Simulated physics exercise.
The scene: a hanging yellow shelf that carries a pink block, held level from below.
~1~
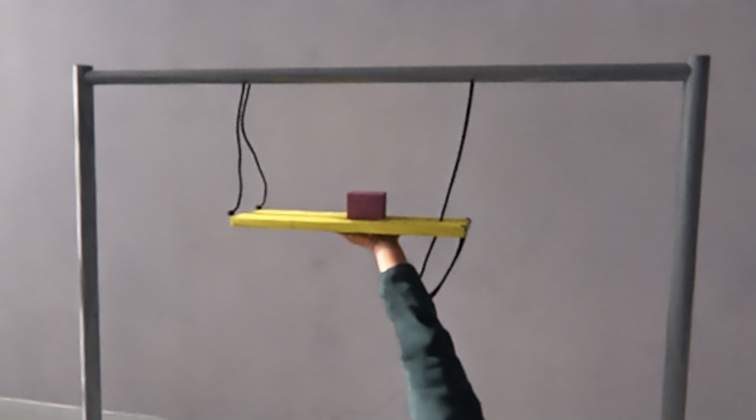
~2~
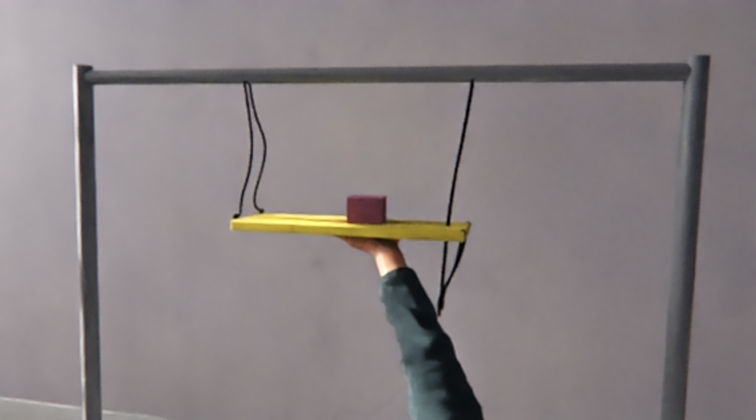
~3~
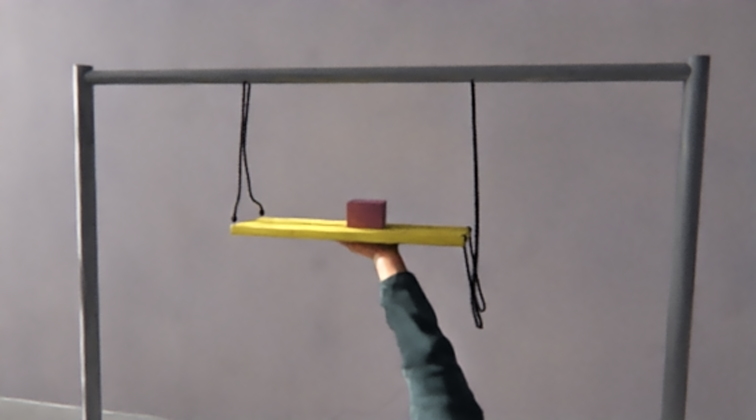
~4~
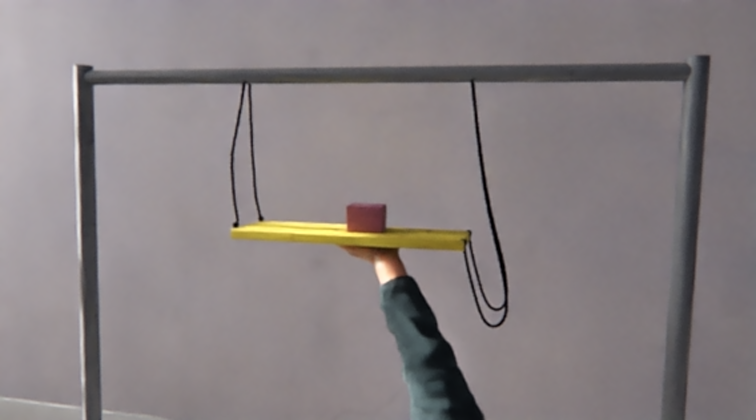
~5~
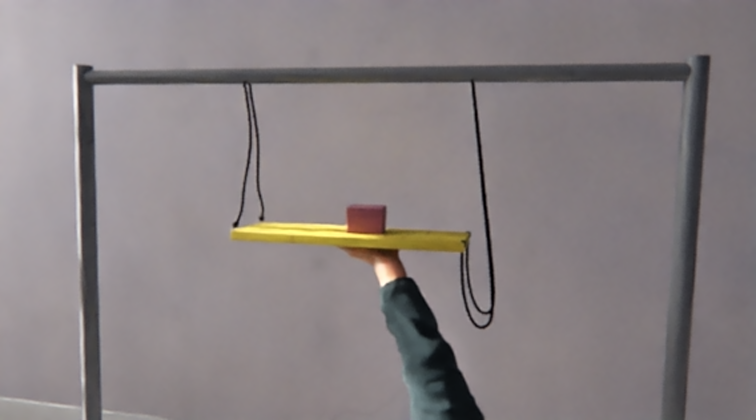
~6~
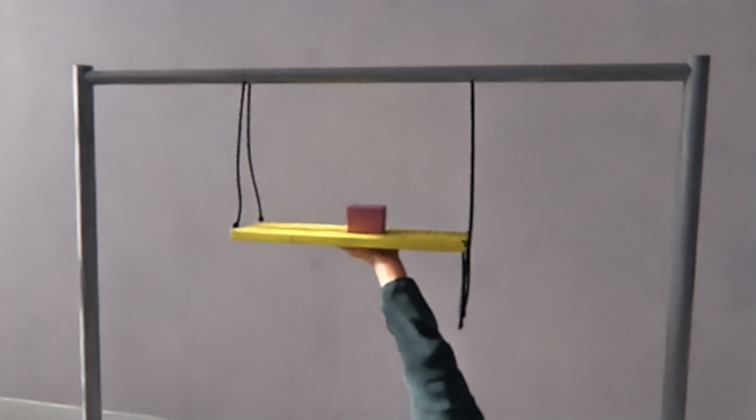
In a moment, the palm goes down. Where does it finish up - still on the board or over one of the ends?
It finishes over the right end.
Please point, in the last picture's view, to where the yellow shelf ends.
It comes to rest at (306, 308).
Then, 0.60 s past the final frame, board tipped 44° down to the right; block falling.
Then, 1.22 s past the final frame, board tipped 42° down to the right; block on the floor.
When it is over, board tipped 43° down to the right; block on the floor. The pink block is shed rightwards.
